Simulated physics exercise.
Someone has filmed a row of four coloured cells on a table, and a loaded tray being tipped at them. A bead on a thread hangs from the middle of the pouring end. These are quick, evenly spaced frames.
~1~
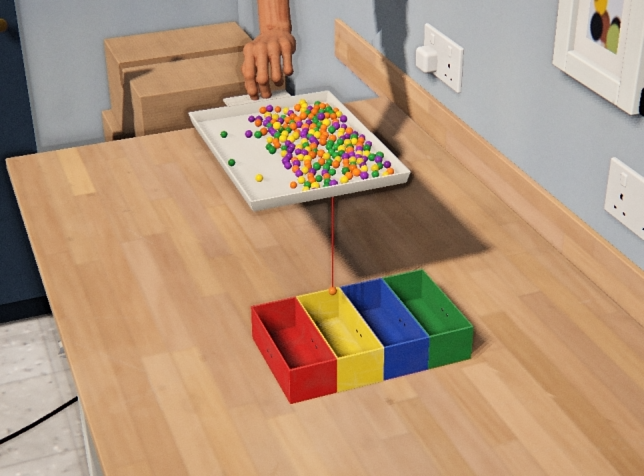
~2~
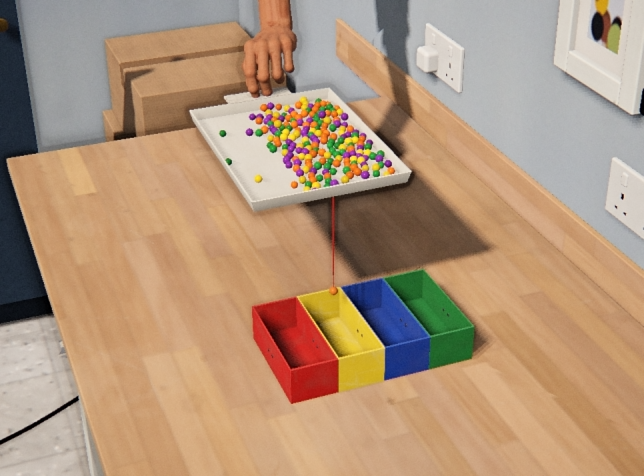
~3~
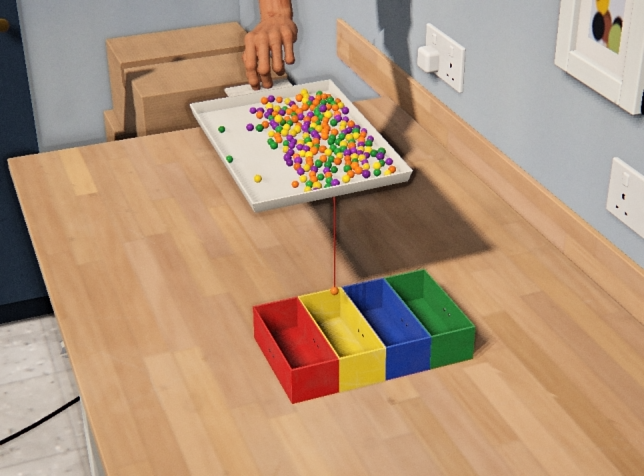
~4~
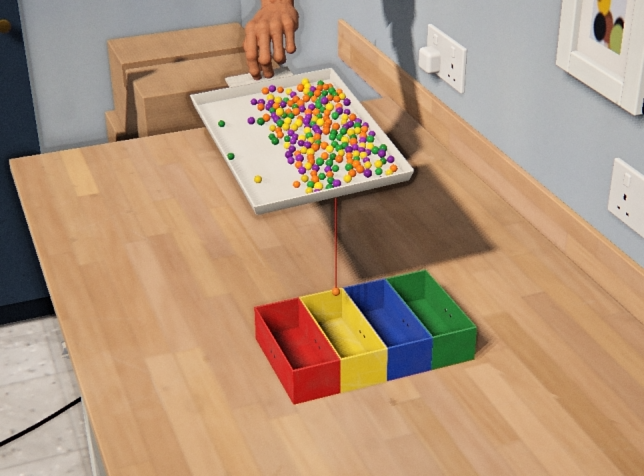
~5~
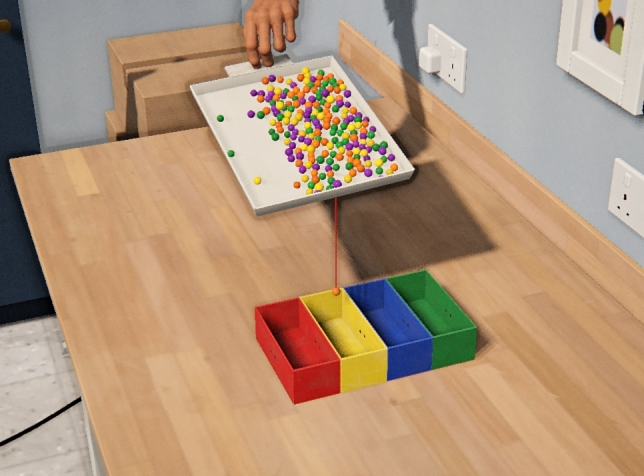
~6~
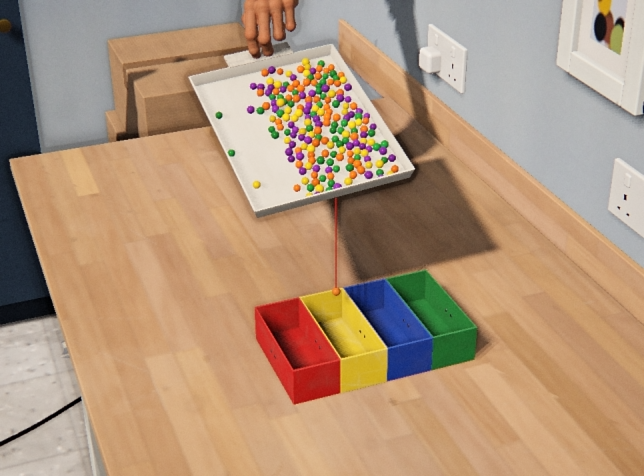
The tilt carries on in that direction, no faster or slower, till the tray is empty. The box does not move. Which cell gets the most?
The red cell gets the most.
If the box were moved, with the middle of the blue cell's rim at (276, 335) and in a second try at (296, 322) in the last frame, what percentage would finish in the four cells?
Near 90 % and 90 %.
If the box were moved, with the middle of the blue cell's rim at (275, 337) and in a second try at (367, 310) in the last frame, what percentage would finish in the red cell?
The first gives 0 %, the second 60 %.
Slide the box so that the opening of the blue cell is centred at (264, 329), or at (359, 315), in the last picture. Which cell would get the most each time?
The first try: The blue cell. The second: The red cell.
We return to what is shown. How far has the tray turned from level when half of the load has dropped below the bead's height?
Near 85 degrees.
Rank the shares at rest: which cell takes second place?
Second comes that yellow cell.
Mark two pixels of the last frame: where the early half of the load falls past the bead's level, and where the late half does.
First near (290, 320), later near (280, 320).
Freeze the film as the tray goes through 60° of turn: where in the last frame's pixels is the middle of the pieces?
Roughly at (303, 191).
Soon, tray tipped steeply; most on the tray; a small part in the red cell; a stray few in the yellow cell; a small part falling or outside the box.
A while on, tray tipped right over; a stray few on the tray; about a third in the red cell; about a quarter in the yellow cell; a stray few in the blue cell; about a third falling or outside the box.
Towards the end, tray tipped past a quarter turn; about half in the red cell; about a quarter in the yellow cell; a stray few in the blue cell; about a quarter falling or outside the box.
Finally, tray tipped past a quarter turn; about half in the red cell; about a quarter in the yellow cell; a stray few in the blue cell; none in the green cell; about a quarter outside the box.
